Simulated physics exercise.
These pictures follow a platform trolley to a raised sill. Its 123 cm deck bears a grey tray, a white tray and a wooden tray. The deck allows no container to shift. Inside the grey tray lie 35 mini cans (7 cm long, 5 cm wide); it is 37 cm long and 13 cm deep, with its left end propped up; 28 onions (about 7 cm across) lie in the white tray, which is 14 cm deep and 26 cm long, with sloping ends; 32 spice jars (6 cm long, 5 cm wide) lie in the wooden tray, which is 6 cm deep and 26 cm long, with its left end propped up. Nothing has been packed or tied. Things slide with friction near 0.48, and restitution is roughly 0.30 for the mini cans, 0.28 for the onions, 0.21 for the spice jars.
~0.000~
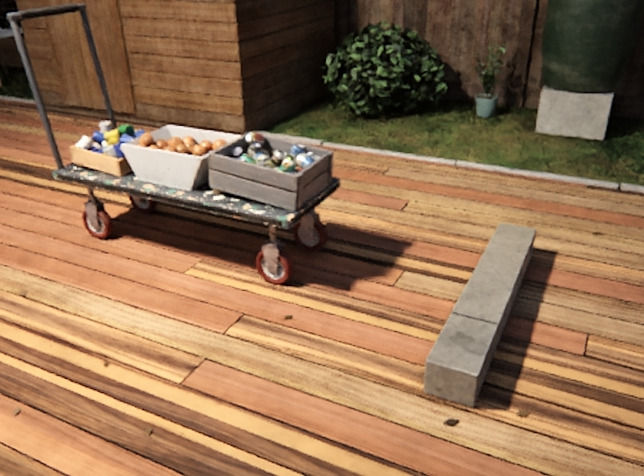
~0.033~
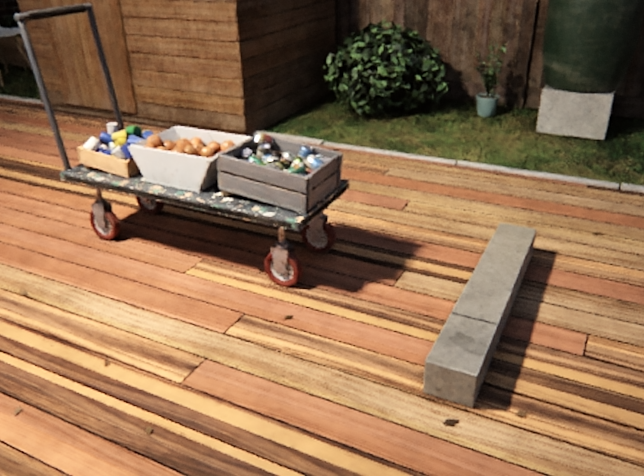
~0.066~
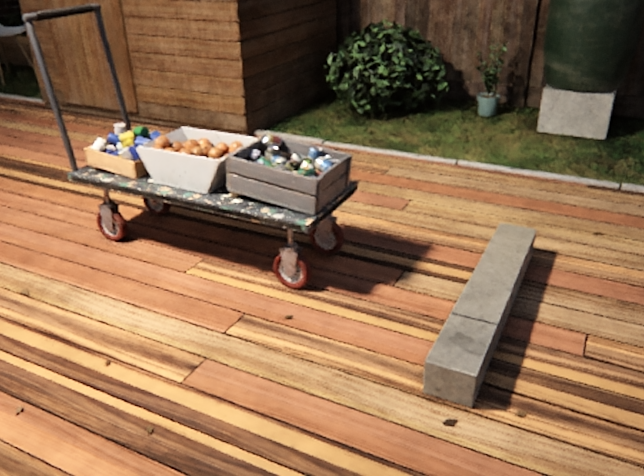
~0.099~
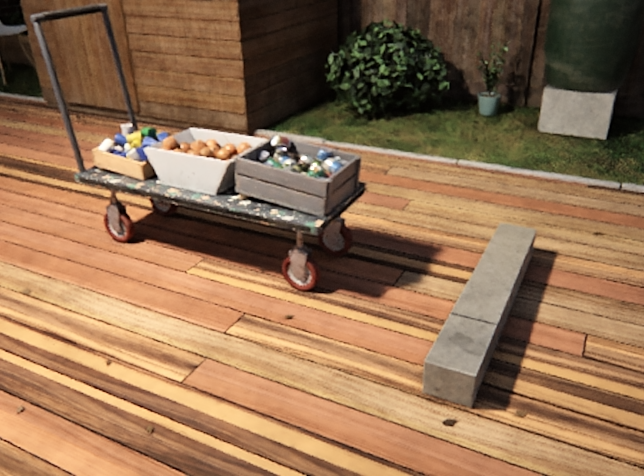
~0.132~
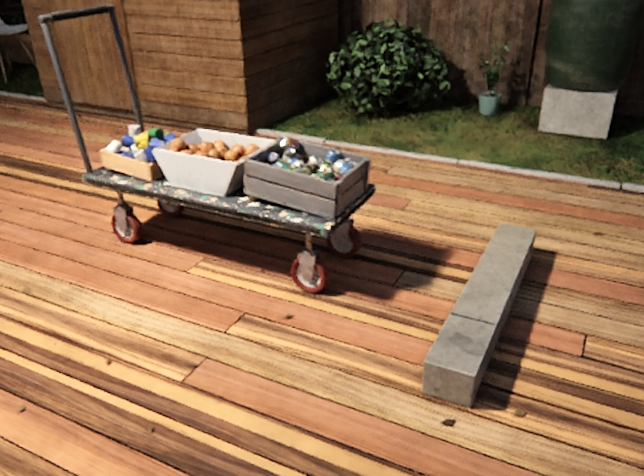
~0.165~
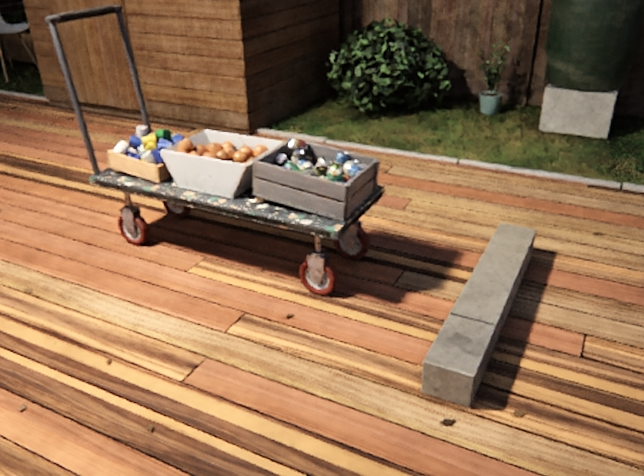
Platform trolley carrying a wooden tray, a white tray and a grey tray rolling slowly rightward across a sunlit plank deck.
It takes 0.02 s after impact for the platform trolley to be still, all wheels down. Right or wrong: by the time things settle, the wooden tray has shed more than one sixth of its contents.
Wrong.
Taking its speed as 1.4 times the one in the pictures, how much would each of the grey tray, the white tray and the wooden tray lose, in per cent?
In that case the grey tray sheds 0 per cent, the white tray 0 per cent and the wooden tray 20 per cent.
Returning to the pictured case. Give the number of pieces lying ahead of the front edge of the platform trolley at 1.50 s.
I count about 0 pieces out front at that moment.
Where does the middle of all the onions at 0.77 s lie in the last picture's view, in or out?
Around (333, 184) in pixels.
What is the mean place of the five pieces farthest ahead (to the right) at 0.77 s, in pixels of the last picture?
Close to (475, 207) in the last view.
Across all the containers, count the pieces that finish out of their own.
It comes to some 2 pieces.
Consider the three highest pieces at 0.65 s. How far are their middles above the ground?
Roughly 50 cm.
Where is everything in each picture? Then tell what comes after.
In the first frame (each is followed by its nearest rim corner in this view; the camera moves round a little), wooden tray, (117, 160); white tray, (200, 157); 67 cm short of the stop; none out.
Wooden tray, (125, 161); white tray, (208, 159); 63 cm short of the stop, in the second frame.
Wooden tray, (133, 162); white tray, (217, 160); 59 cm short of the stop, in the third frame.
Wooden tray, (141, 163); white tray, (226, 162); 55 cm short of the stop, in the fourth frame.
Wooden tray, (149, 164); white tray, (235, 163); 51 cm short of the stop, in the fifth frame.
Wooden tray, (156, 166); white tray, (243, 165); 47 cm short of the stop; none out, in the sixth frame.
After 0.55 s, impact.
After 0.65 s, grey tray 35 in, 0 out, white tray 28 in, 0 out and wooden tray 32 in, 0 out.
After 0.77 s, grey tray 35 in, 0 out, white tray 28 in, 0 out and wooden tray 30 in, 2 out.
After 1.00 s, grey tray 35 in, 0 out, white tray 28 in, 0 out and wooden tray 30 in, 2 out.
Final count (at 1.50 s), grey tray 35 in, 0 out, white tray 28 in, 0 out and wooden tray 30 in, 2 out. Asked share, 2 of 32, 6 per cent.
